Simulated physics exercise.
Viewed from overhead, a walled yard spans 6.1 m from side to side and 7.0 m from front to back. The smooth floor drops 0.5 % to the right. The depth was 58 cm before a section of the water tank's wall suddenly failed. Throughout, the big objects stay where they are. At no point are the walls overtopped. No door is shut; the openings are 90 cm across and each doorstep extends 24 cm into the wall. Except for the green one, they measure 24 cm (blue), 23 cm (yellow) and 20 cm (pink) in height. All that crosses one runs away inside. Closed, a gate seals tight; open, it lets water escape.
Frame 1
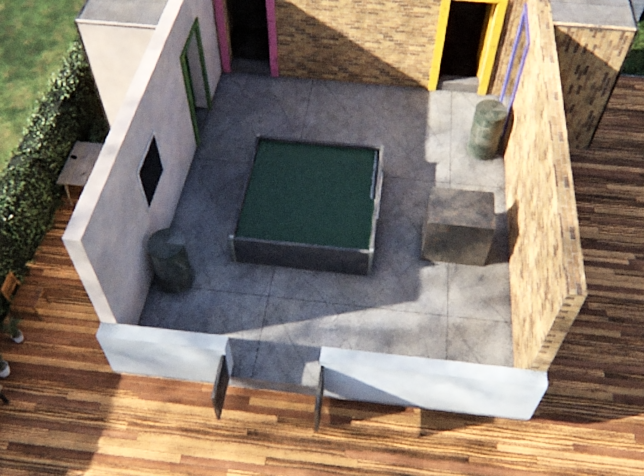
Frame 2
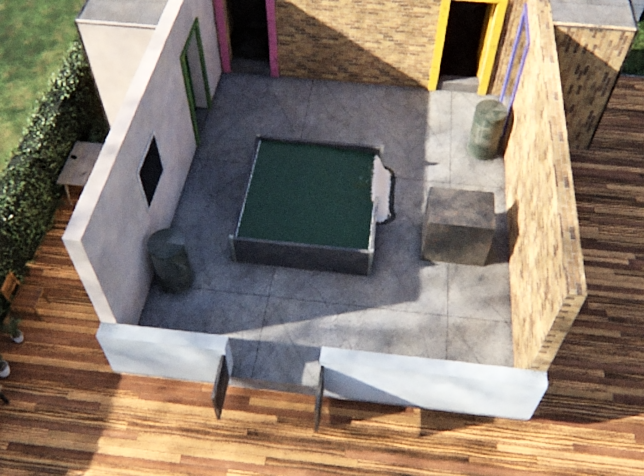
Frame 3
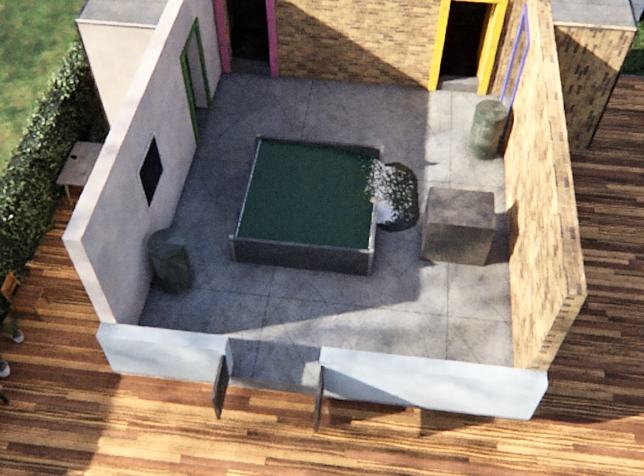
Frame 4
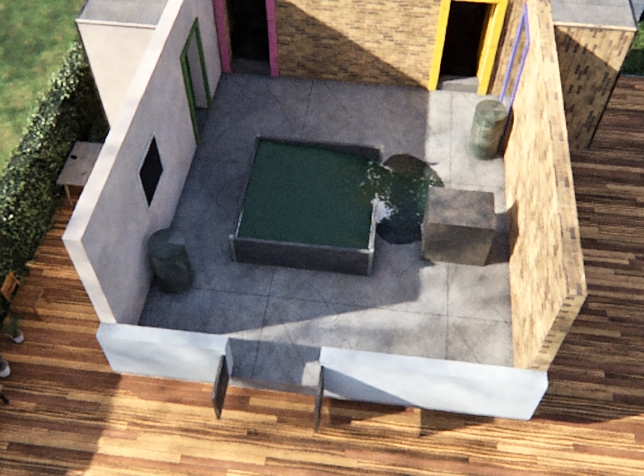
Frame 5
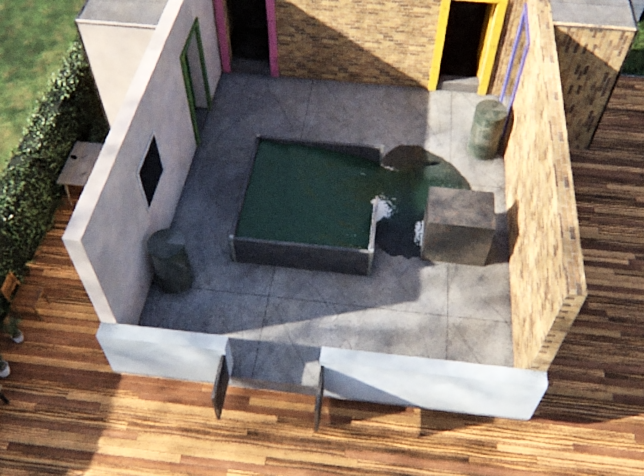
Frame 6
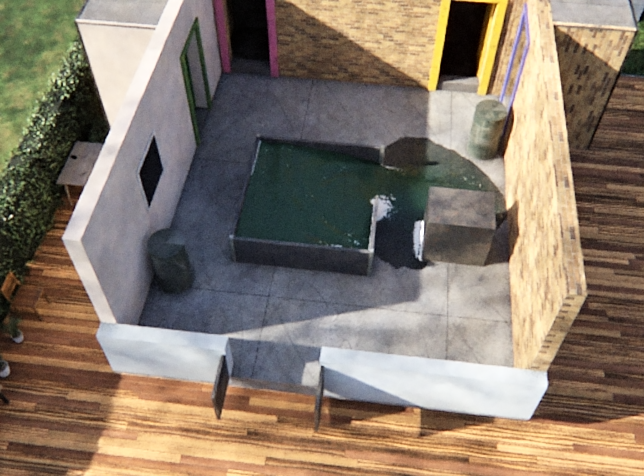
In a walled yard seen from above, a square tank of dark green water sits still on the grey floor. Its right side gives way and water pours through the gap in a foaming burst, then spreads in a dark, widening pool around the grey block and toward the right wall.
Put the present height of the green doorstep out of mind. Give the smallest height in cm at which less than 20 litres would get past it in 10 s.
Close to 7 cm is just enough.
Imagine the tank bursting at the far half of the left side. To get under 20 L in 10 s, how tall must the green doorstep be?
Then it needs around 19 cm.
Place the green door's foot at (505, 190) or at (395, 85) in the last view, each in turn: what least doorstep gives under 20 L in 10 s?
Around 31 and 13.0 cm respectively.
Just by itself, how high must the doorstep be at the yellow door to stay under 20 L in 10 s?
At yellow, about 18 cm.
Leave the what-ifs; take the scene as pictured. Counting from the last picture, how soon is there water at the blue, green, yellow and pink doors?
Blue at 0.9 seconds, green at 5.0 seconds, yellow at 1.4 seconds, pink at 4.0 seconds.
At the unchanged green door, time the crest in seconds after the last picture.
The level tops out around 7.0 s.
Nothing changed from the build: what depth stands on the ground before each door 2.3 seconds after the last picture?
Depth (cm): Blue 13 / green 0 / yellow 22 / pink 0.
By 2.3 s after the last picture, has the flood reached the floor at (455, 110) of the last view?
At that moment it's submerged.
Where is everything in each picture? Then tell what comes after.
The water tank at (311, 193) is whole and still, 58 cm deep; the green door at (197, 88) is dry, in the first frame.
Water pours out at (376, 189) and has run 0.3 m, to (388, 219); about 9 cm deep outside, 58 cm at the back, in the second frame.
The gap is at (376, 190), the front 0.7 m out at (414, 217); the back of the water tank holds 58 cm, in the third frame.
The gap is at (376, 190), the front 1.2 m out at a hidden place; the back of the water tank holds 58 cm, in the fourth frame.
Water pours out at (376, 190) and has run 1.8 m, to a hidden place; about 7 cm deep outside, 58 cm at the back, in the fifth frame.
The front is at (503, 208), 2.4 m from the gap at (376, 189); 4.1 m2 of floor is wet, 57 cm left at the back; the green door at (197, 88), 3.9 m from the gap, is still 3.8 m from the nearest water, in the sixth frame.
Then, 0.7 s after the last picture water covers 20 % of the floor, deepest (38 cm) near (500, 223); it has not reached the green door.
Then, 2.3 s after the last picture water covers 35 % of the floor, deepest (36 cm) near (470, 227); it has not reached the green door.
Then, 9.3 s after the last picture water covers 95 % of the floor, deepest (14 cm) near (229, 104); 12 cm at the green door, 6 litres in over its 9 cm doorstep.
At the green door as built, the water peaked near 12 cm, 6.9 s after the last picture.
Run again over the same 10 s with other heights there, 25 litres in over 6.5 cm, 6 litres over 9 cm. The limit of 20 litres is kept from about 7 cm up.
